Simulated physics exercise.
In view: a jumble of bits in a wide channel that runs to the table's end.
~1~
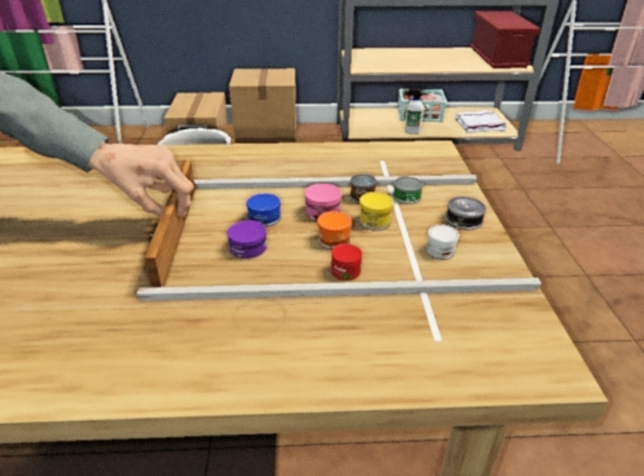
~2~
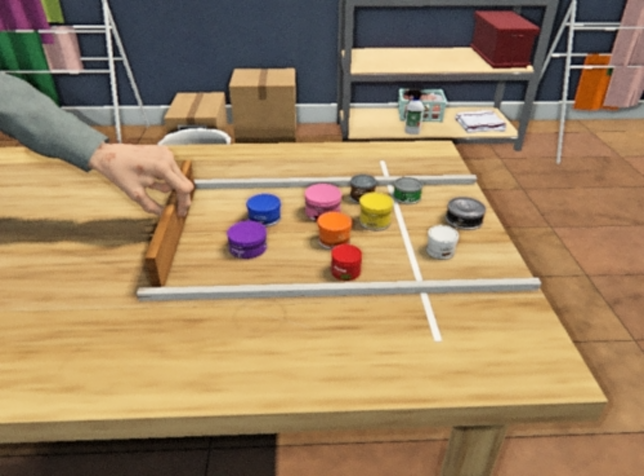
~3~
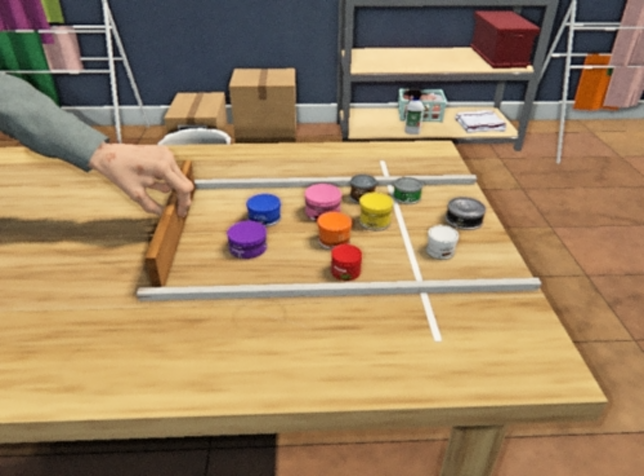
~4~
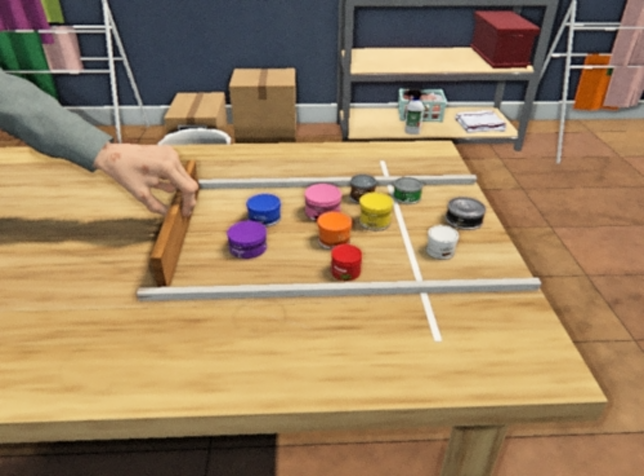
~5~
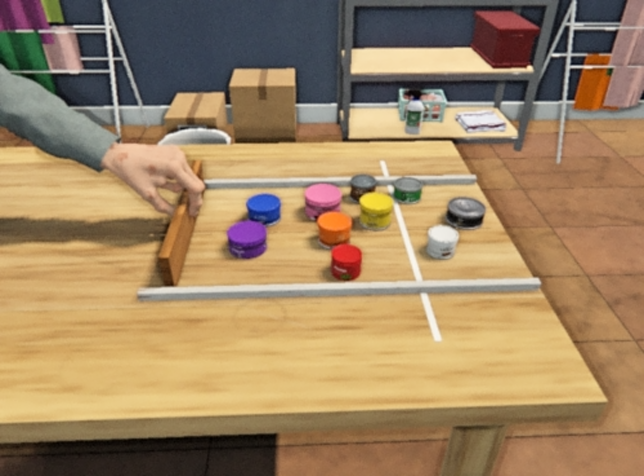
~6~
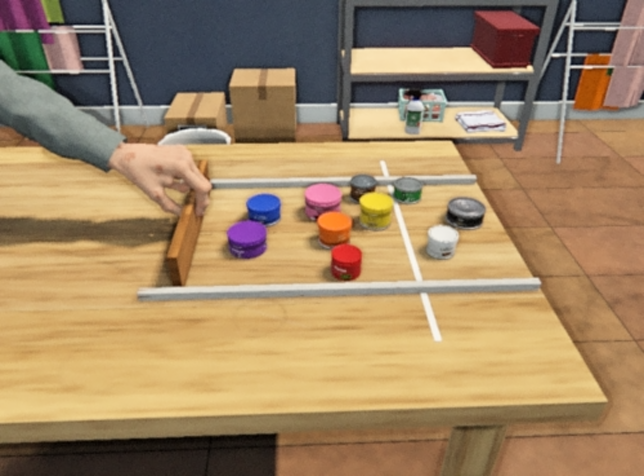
A hand held a wooden board upright on a table, still at first, then slid it slightly right toward a scattered group of colorful little pots between two pale rails, none of which moved.
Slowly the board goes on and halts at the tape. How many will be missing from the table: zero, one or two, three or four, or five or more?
Outcome: The number that fall off is zero.
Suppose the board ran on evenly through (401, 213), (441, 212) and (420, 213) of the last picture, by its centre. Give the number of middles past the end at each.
In that order 0, 2 and 1.
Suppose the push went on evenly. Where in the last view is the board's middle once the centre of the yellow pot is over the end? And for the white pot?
About (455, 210), and (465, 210) for the other.
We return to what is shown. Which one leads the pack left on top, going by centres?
That is the black tin.
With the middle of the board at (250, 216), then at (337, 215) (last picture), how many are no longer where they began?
By then 2, and 7.
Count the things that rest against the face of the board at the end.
In contact: 4.
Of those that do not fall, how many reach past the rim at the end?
That would be 1.
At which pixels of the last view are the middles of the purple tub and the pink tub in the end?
Near (429, 242) and (438, 194).
Soon after, none off yet; black tin at rest near (466, 213); white pot at rest near (442, 243); green pot at rest near (408, 190).
In the end, the number that fall off is zero.
